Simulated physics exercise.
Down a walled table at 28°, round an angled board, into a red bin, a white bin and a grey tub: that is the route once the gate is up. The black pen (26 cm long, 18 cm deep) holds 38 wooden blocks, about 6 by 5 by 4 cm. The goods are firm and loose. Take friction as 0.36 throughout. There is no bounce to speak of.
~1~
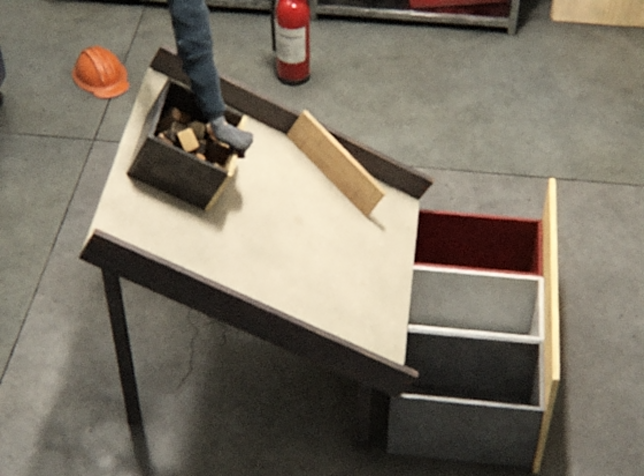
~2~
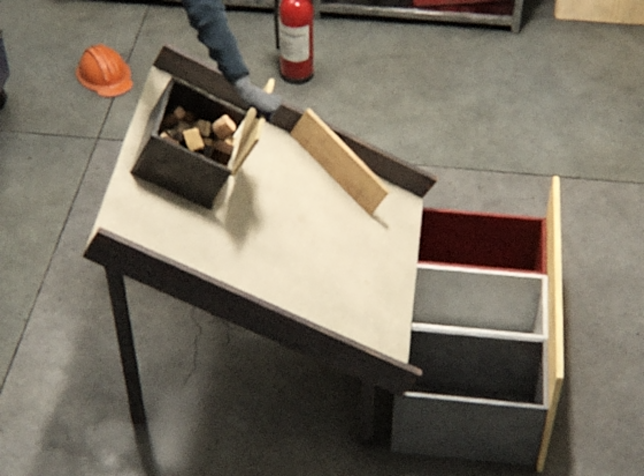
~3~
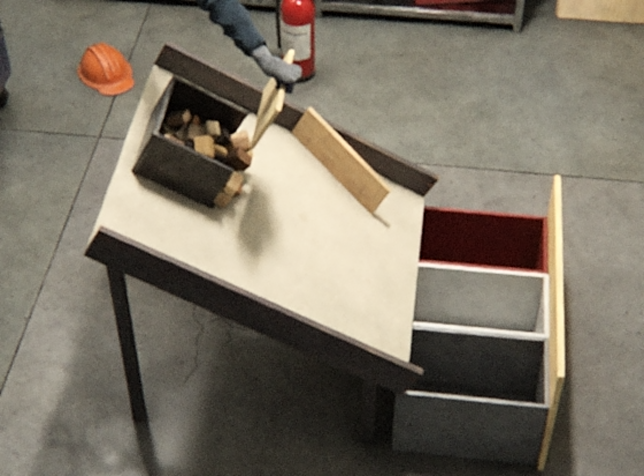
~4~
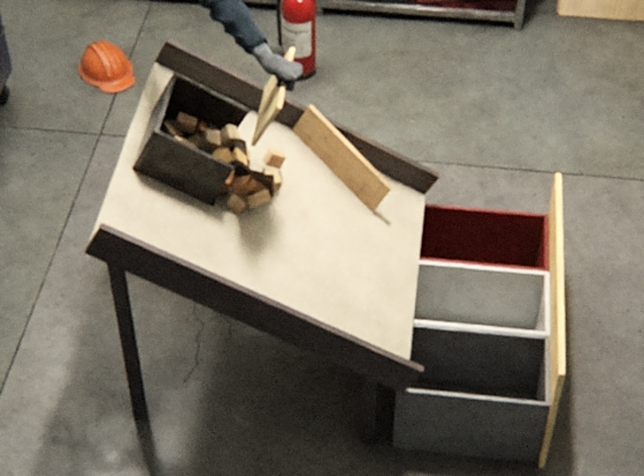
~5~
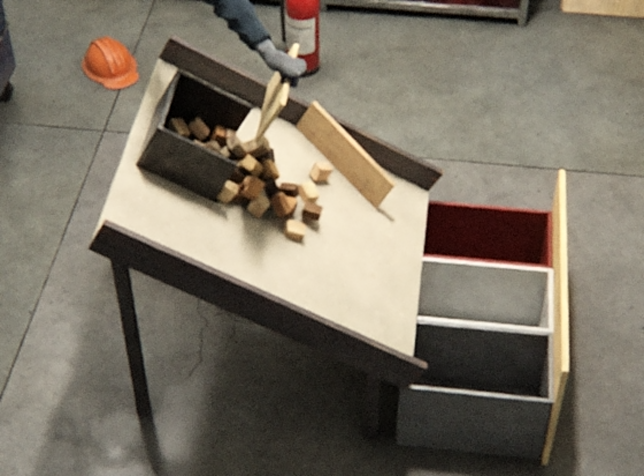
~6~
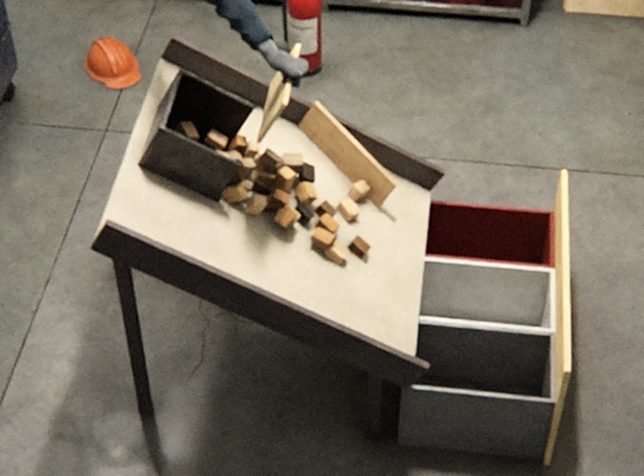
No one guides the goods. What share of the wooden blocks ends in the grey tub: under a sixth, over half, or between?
In the end less than a sixth of them are in the grey tub.
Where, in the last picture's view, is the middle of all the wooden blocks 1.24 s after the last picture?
At about (512, 347).
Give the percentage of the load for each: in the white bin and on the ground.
Roughly 75 and 0 per cent.
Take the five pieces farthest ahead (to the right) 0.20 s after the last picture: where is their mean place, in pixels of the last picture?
Near (418, 279).
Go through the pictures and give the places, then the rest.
In the first frame (each is followed by its nearest rim corner in this view), black pen, (153, 137); grey tub, (540, 409); none out.
The second frame shows black pen, (156, 136).
The third frame shows black pen, (158, 134); 7 out, the lowest block at (233, 184).
The fourth frame shows black pen, (158, 132); 14 out, the lowest block at (272, 180).
The fifth frame shows black pen, (162, 128); 23 out, the lowest block at (308, 193).
The sixth frame shows black pen, (164, 128); grey tub, (551, 400); 30 out, the lowest block at (359, 247).
Then, 0.20 s after the last picture, 1 still in the black pen, 1 in the white bin and 36 on the slope.
Then, 0.45 s after the last picture, 11 in the white bin, 2 in the grey tub, 22 on the slope and 3 in the air.
Then, 0.79 s after the last picture, 4 in the red bin, 27 in the white bin, 2 in the grey tub, 1 on the slope and 4 in the air.
When it is over (1.24 s after the last picture), 7 in the red bin, 29 in the white bin and 2 in the grey tub. Asked share, 2 of 38, 5 per cent.
